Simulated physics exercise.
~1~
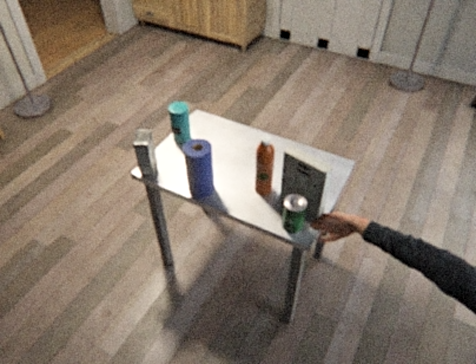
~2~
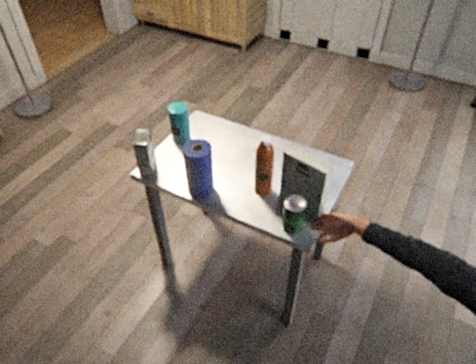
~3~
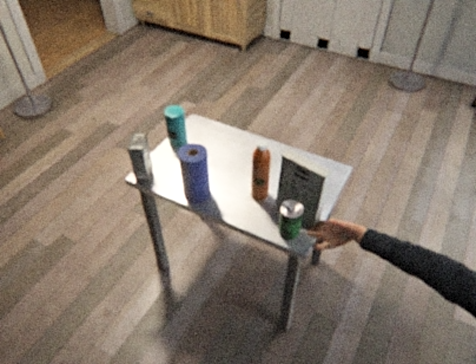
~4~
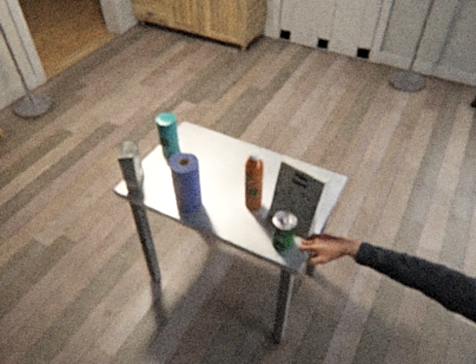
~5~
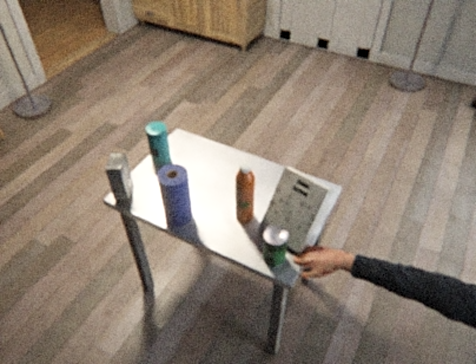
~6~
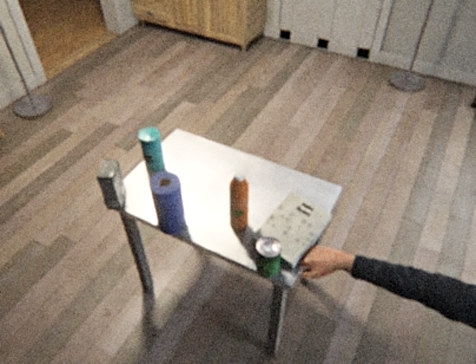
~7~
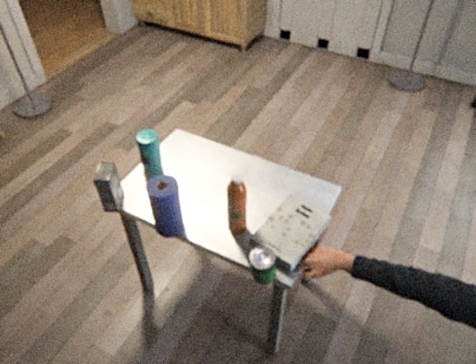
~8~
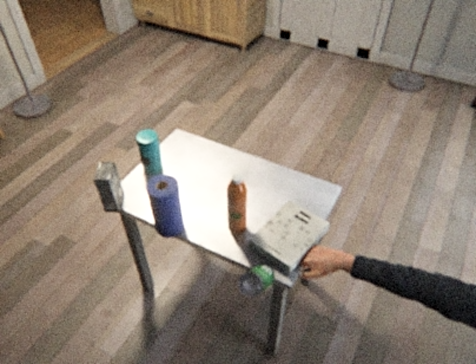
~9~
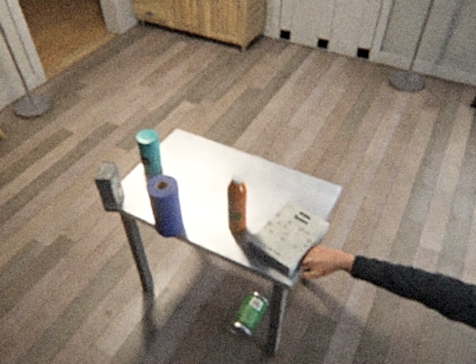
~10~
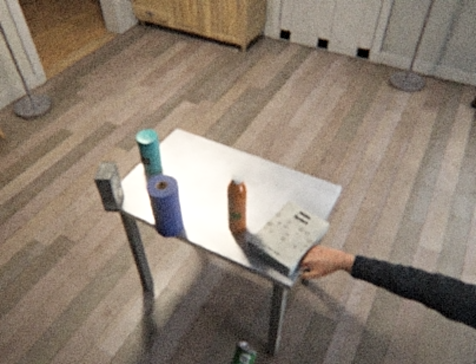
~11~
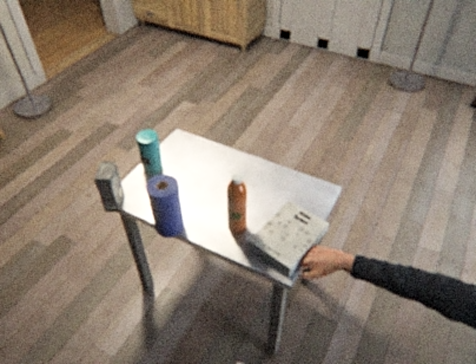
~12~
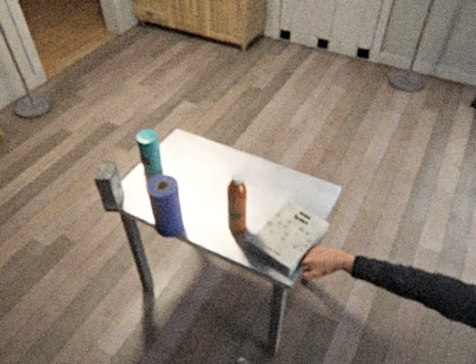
On a wood-floored room's small table, dragged nearer by a hand, a white book topples and a green tin falls off.
